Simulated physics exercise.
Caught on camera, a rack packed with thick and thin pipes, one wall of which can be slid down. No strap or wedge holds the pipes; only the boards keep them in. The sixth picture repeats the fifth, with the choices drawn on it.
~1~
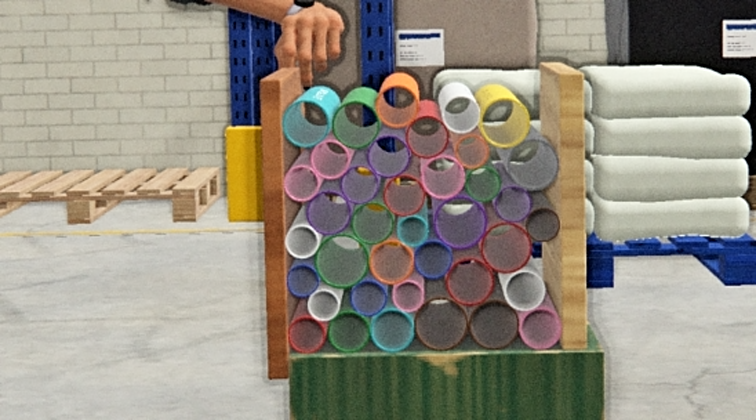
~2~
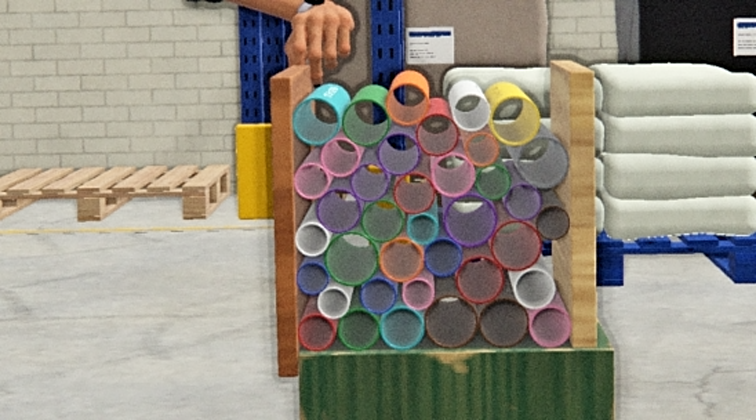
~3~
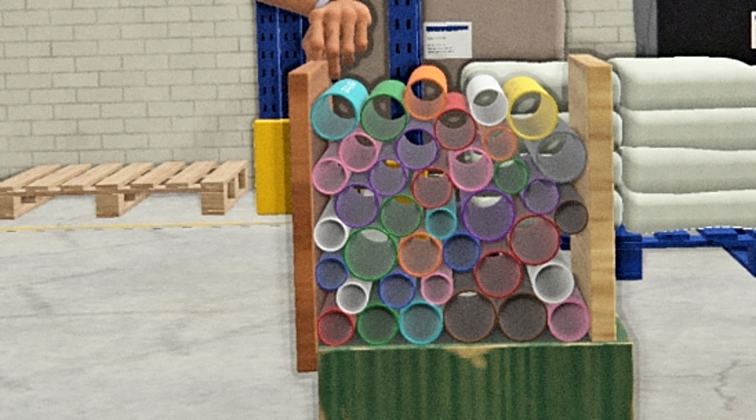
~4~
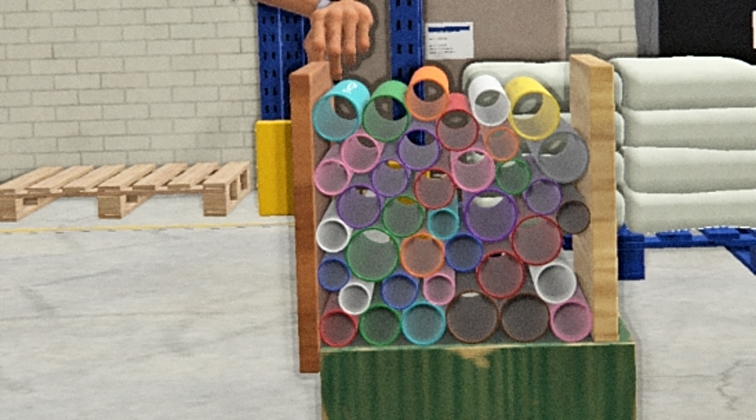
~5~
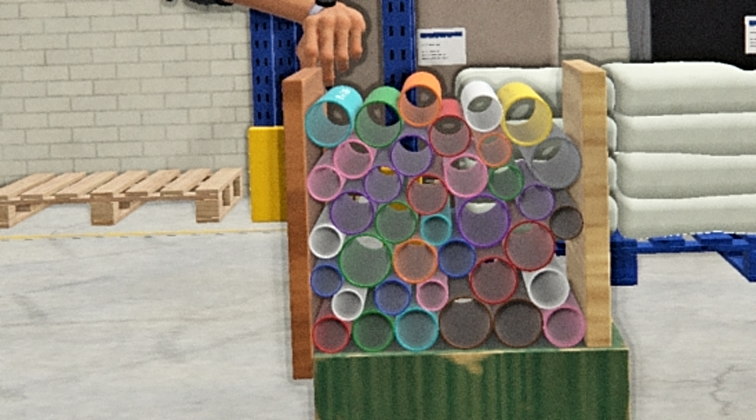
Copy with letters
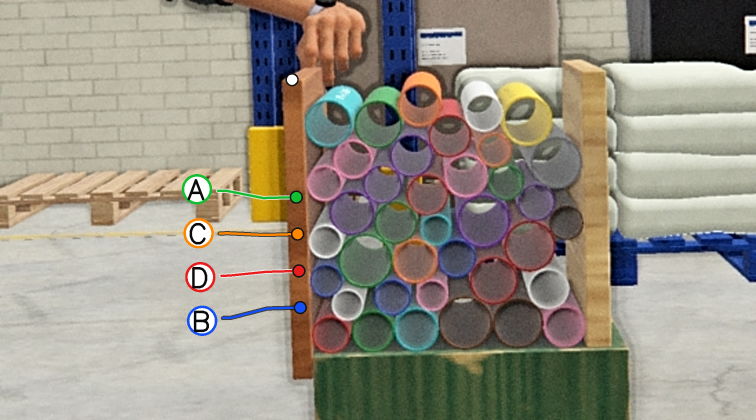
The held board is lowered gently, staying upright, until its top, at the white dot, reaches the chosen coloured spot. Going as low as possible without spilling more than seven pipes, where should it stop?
The answer is mark C.
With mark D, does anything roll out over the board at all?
Yes.
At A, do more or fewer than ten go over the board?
At A, fewer than ten.
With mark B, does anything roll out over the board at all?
At B: Yes.
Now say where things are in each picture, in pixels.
In the first picture, side board (287, 209); a red pipe (306, 335); a pink pipe (540, 328).
In the second picture, a pink pipe (550, 326); a green pipe (352, 259).
In the third picture, a white pipe (331, 235); a purple pipe (488, 215).
In the fourth picture, a purple pipe (544, 197); a grey pipe (564, 157).
In the fifth picture, a yellow pipe (527, 120); side board (310, 209); a red pipe (331, 334).
On the marked copy, A at (296, 197); B at (300, 308); C at (298, 234); D at (299, 271); the white dot at (292, 80).
Taking C. A third of the way, top of the board (305, 150).
Two thirds of the way, top of the board (308, 230).
When it is over, top of the board (308, 233), about four out over the board.
As for the rest, A one out over the board; B more than seven out over the board; D more than seven out over the board.
